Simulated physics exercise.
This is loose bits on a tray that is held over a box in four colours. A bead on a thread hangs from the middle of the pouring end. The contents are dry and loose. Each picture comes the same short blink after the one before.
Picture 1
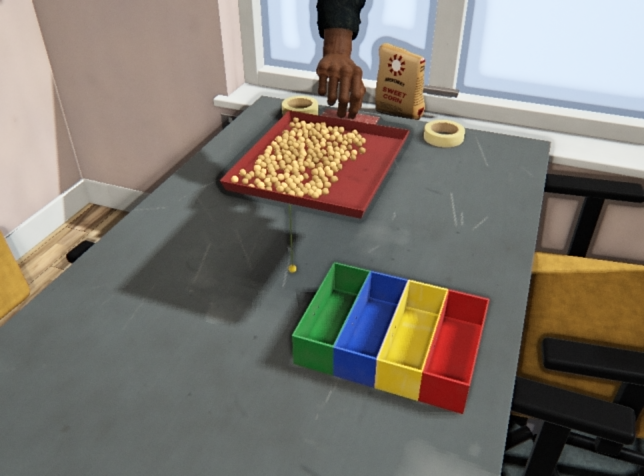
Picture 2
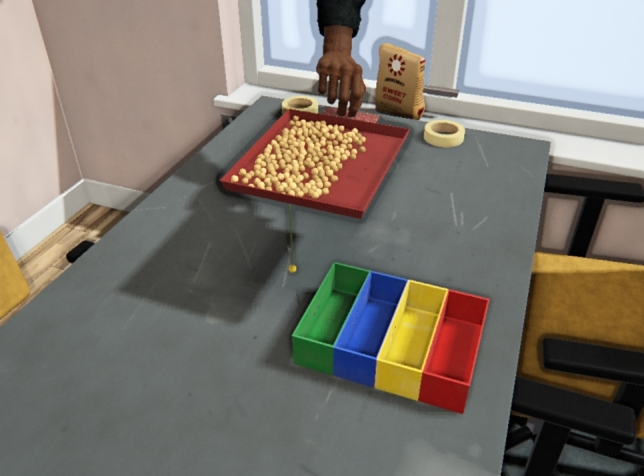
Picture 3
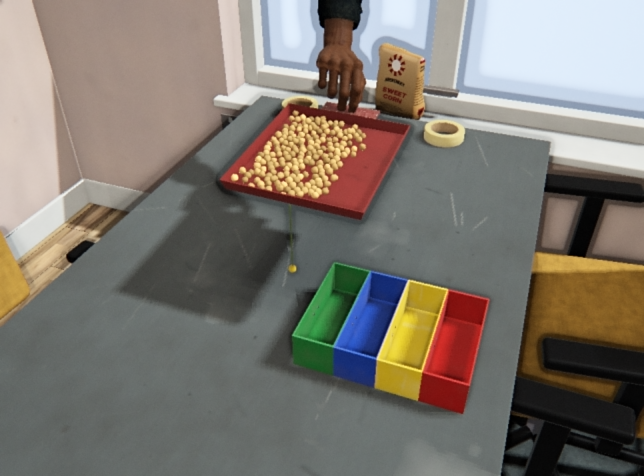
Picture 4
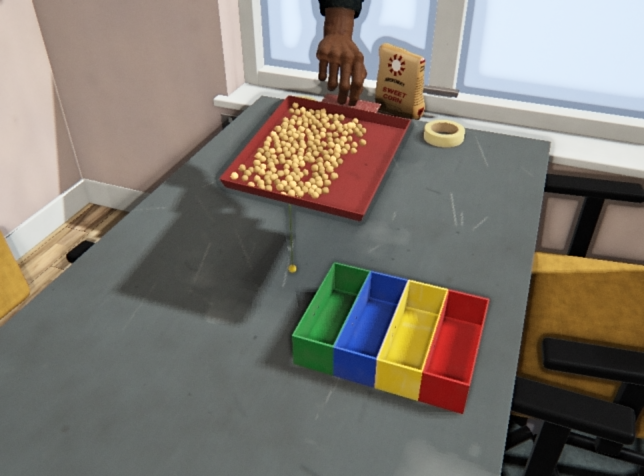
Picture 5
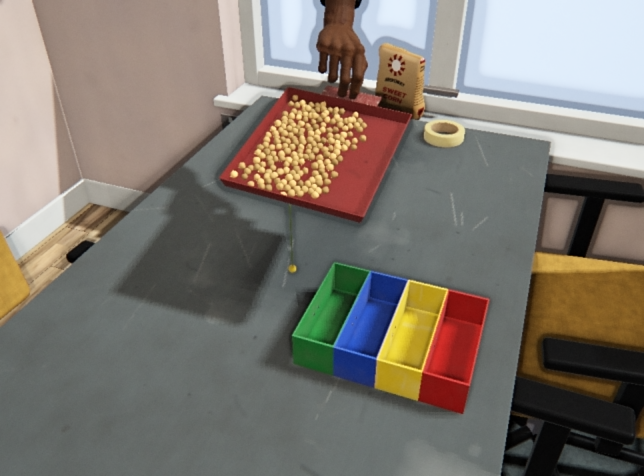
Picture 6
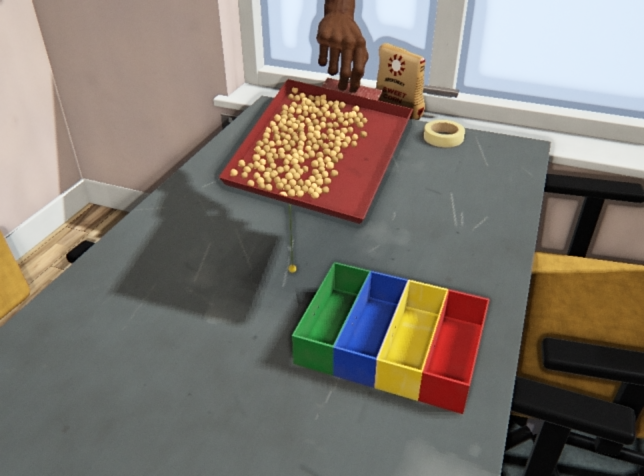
The clip shows a hand at the far end of a red tray of chickpeas on a grey table, near a green, blue, yellow and red box; the hand rises slightly as the tray's far end gradually lifts.
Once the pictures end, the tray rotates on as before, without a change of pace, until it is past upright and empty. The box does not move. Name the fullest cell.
It favours the green compartment.
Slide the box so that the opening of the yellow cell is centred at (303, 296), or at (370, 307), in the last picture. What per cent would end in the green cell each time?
First some 0, then 20 per cent.
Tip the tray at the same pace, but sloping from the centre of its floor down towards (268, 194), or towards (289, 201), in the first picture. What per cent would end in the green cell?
Roughly 0 per cent, and 10 per cent.
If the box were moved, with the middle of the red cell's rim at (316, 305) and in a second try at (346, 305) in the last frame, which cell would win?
At the first place that red cell, at the second the red one.
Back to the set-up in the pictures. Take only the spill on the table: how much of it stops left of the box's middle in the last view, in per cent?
About 100 per cent.
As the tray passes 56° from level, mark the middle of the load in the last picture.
Around (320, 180).
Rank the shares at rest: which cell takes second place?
In second place: Blue.
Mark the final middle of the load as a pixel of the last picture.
Near (330, 332).
Soon after the last picture, tray tipped steeply; nearly all on the tray; a stray few in the blue cell; a stray few in the green cell; a stray few falling or outside the box.
A little later, tray tipped right over; most on the tray; a small part in the blue cell; a stray few in the green cell; a stray few in the yellow cell; a small part falling or outside the box.
Later still, tray tipped past a quarter turn; about two thirds in the green cell; about a quarter in the blue cell; a stray few in the yellow cell; about a quarter falling or outside the box.
At rest, tray tipped past a quarter turn; about two thirds in the green cell; about a quarter in the blue cell; a stray few in the yellow cell; none in the red cell; about a quarter outside the box.
